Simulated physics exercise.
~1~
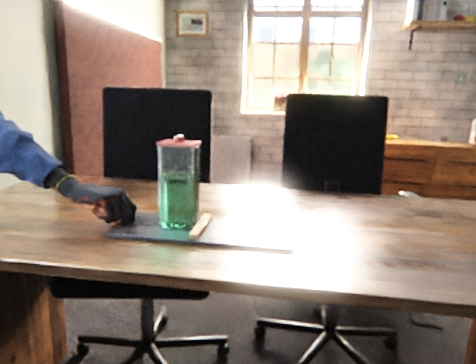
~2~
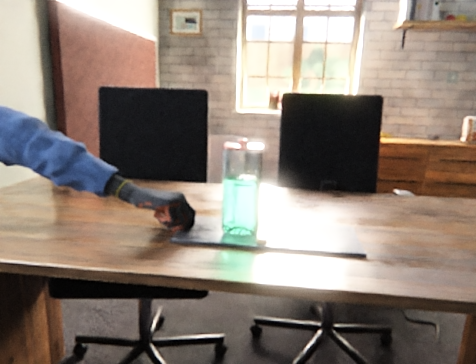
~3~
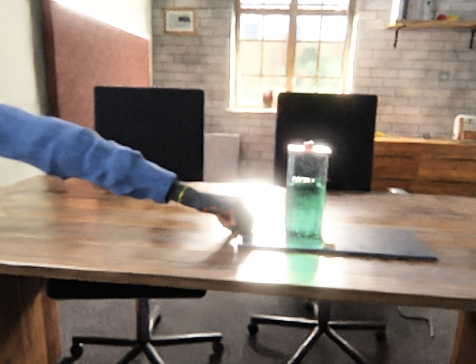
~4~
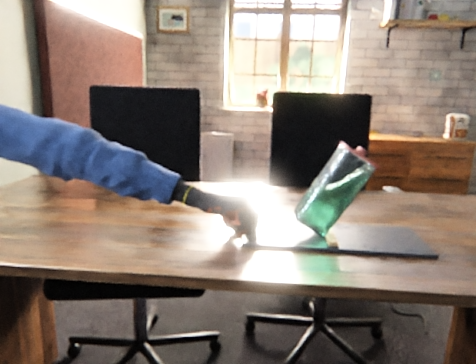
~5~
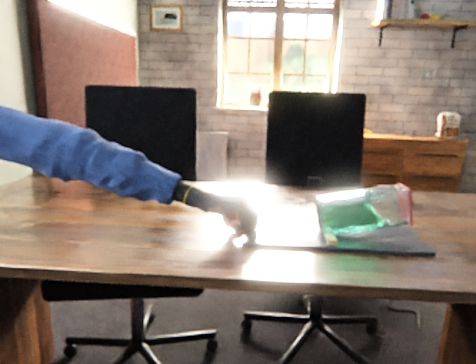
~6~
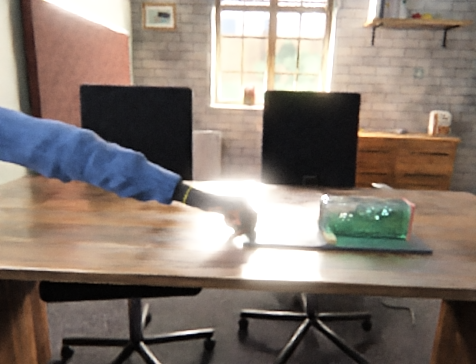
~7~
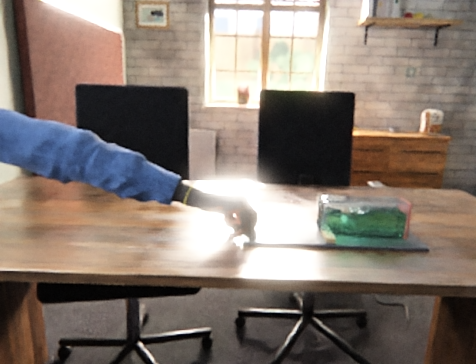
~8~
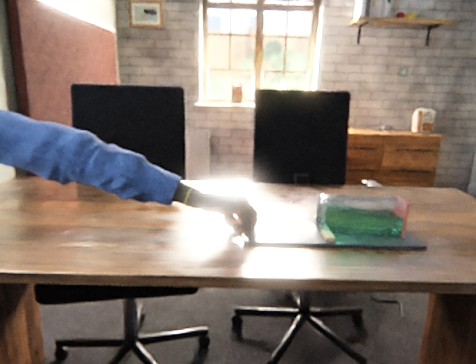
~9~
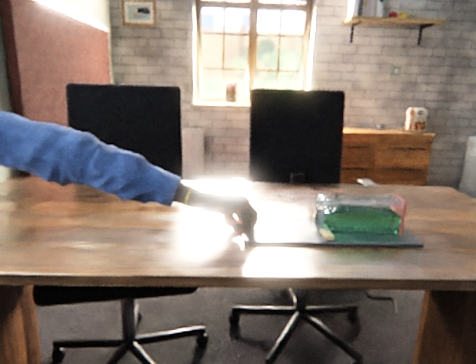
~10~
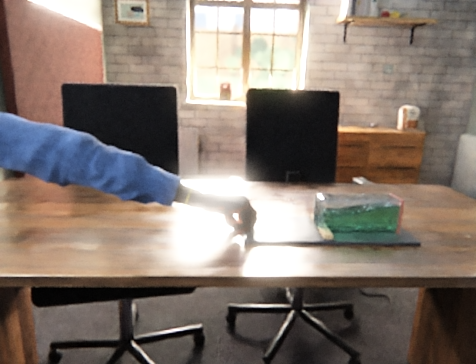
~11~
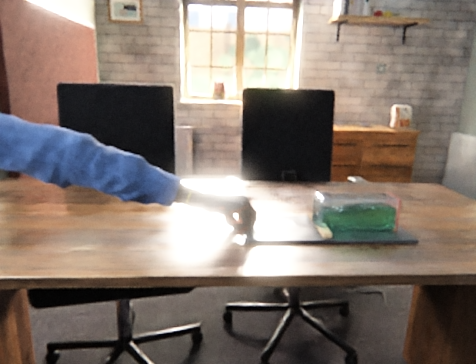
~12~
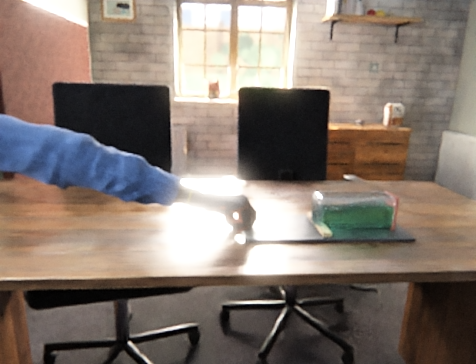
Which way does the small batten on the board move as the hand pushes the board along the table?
The batten moves to the right along with the board, then stops when the board stops.
